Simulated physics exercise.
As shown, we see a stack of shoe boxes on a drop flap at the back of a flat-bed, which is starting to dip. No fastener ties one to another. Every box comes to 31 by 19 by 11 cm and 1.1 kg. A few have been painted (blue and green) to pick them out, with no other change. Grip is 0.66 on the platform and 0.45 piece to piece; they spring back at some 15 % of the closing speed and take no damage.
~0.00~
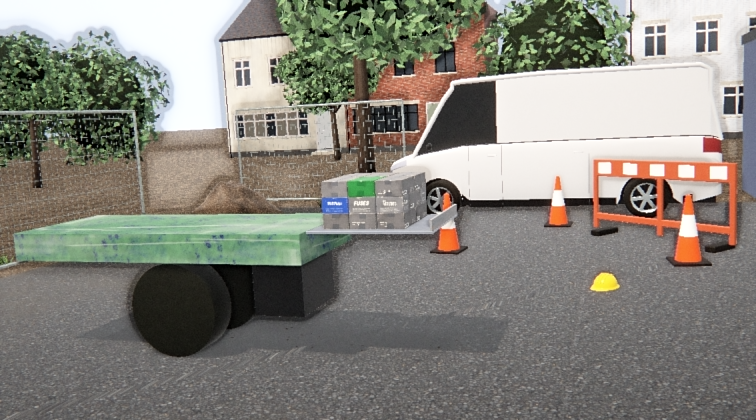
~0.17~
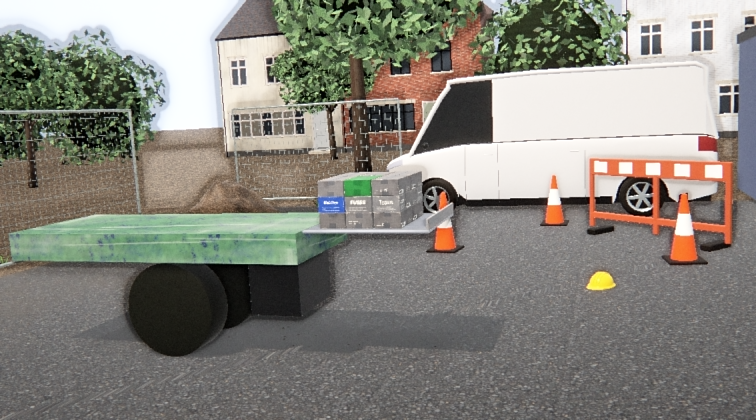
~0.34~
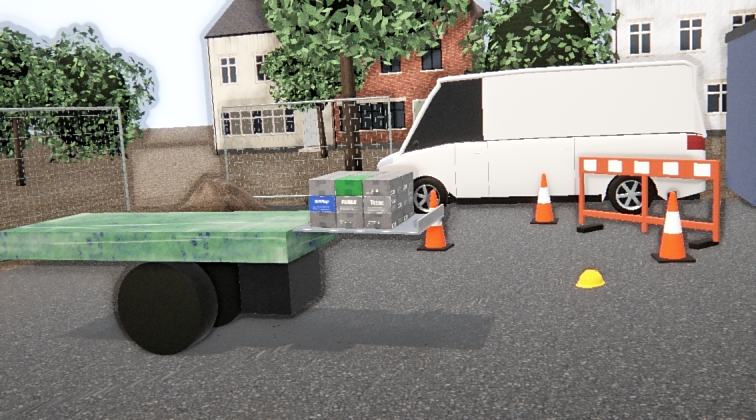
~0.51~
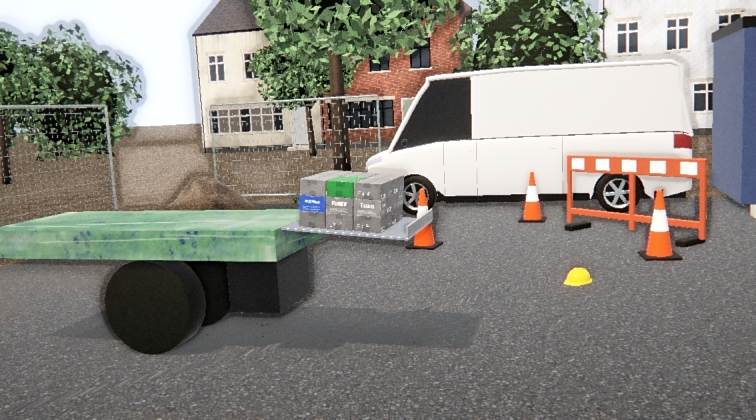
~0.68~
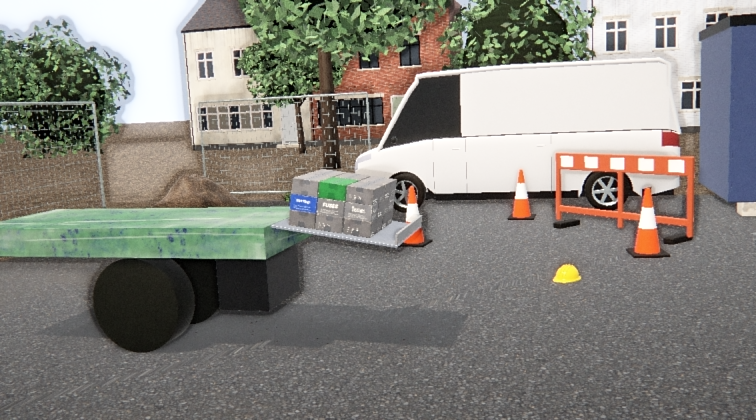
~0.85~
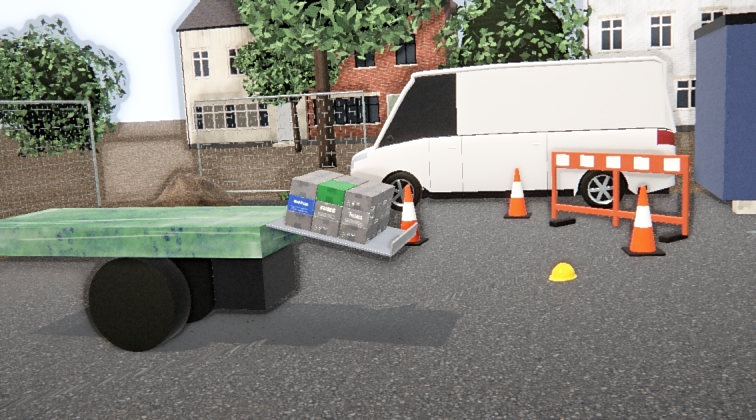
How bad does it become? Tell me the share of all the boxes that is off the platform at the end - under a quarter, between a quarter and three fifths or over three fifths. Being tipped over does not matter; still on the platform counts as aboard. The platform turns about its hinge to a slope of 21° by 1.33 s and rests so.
The share is below one quarter.
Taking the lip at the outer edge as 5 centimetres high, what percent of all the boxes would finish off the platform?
Then 0 per cent.
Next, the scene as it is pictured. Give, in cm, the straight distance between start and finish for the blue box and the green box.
For blue it's roughly 10 cm, and for green it's roughly 20 cm.
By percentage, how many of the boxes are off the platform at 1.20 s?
0 %.
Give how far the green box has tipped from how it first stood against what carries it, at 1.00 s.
0°.
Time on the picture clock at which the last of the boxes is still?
Near 2.0 s.
By 0.91 s, slope 15°; none of the 21 boxes off the platform.
By 1.00 s, slope 17°; none of the 21 boxes off the platform.
By 1.20 s, slope 20°; none of the 21 boxes off the platform.
When it is over (2.1 s), slope 21°; none of the 21 boxes off the platform, 1 disturbed; green box unmoved; blue box unmoved. That is 0 per cent. In pixels of the last frame, middles, green box near (342, 201), blue box near (307, 208).
